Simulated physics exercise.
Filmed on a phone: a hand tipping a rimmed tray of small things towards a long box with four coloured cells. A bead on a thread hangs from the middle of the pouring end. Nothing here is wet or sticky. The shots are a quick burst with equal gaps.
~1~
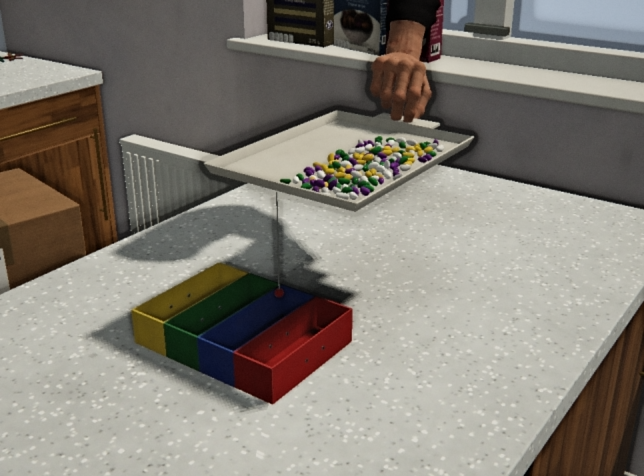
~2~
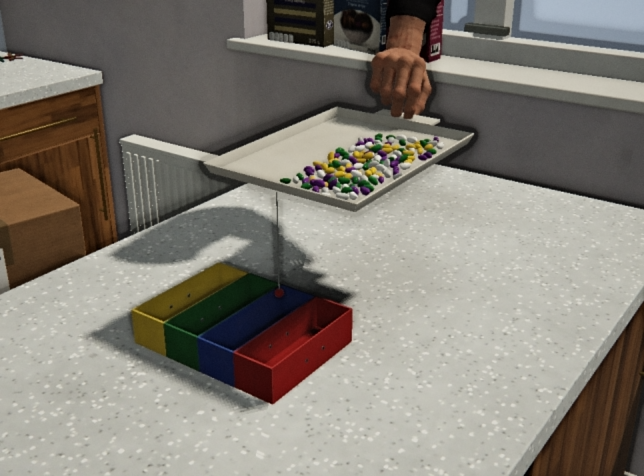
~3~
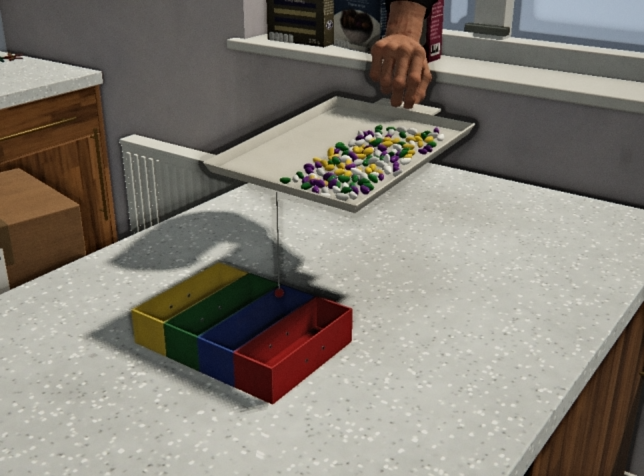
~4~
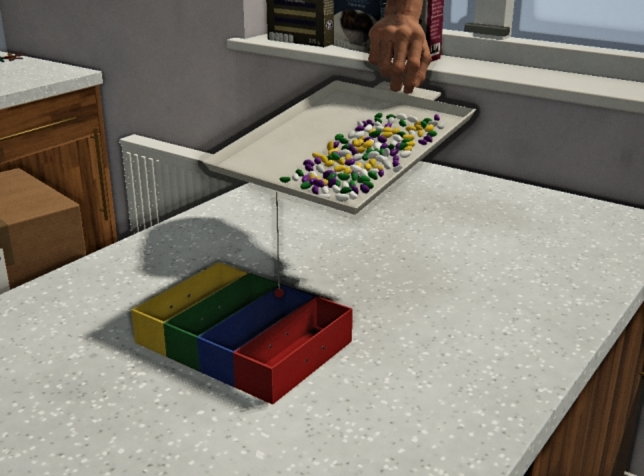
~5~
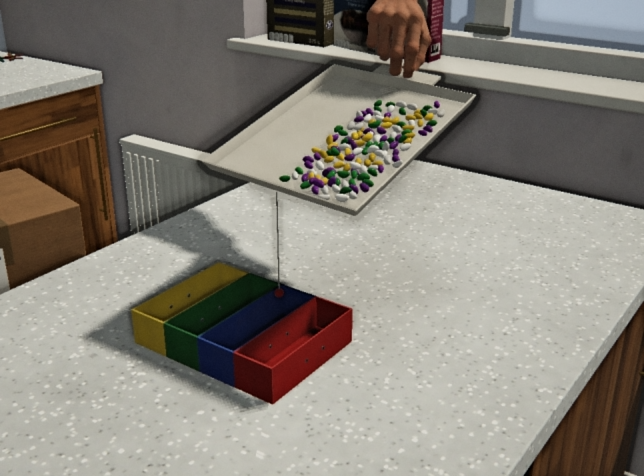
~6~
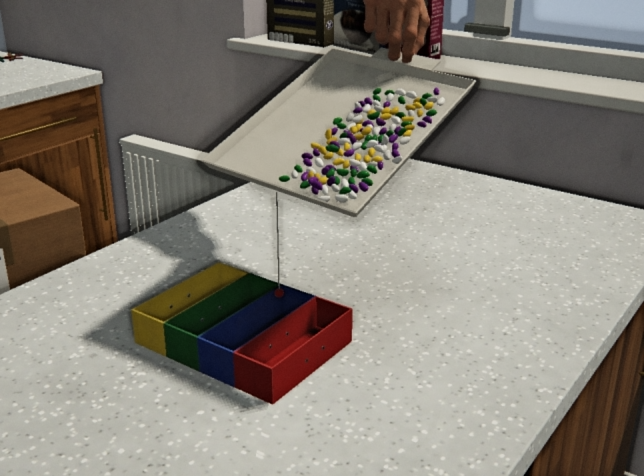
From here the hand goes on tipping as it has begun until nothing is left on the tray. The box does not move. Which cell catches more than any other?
The red one ends fullest.
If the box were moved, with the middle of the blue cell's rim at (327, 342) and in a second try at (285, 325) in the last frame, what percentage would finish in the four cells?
The first gives 100 %, the second 80 %.
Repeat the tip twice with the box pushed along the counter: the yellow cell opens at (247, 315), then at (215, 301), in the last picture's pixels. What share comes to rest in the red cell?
In turn 20 and 40 in a hundred.
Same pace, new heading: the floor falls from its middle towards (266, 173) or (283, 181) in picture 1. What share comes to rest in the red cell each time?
About 0 and 20 per cent.
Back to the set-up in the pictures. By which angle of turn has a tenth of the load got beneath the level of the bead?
Around 70° of tilt.
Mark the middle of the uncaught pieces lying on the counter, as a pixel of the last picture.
Near (338, 395).
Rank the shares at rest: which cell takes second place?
Second comes the blue one.
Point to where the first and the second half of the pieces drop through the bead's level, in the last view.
The first part at (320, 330); the rest at (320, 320).
Shortly afterwards, tray tipped steeply; the bulk on the tray; near a quarter falling or outside the box.
Next, tray tipped past a quarter turn; near a quarter in the red cell; a little in the blue cell; only a few in the yellow cell; near two thirds falling or outside the box.
Some moments later, tray tipped past a quarter turn; near a third in the red cell; a little in the blue cell; only a few in the yellow cell; near half falling or outside the box.
In the end, tray tipped past a quarter turn; near a third in the red cell; a little in the blue cell; only a few in the yellow cell; none at all in the green cell; near half outside the box.
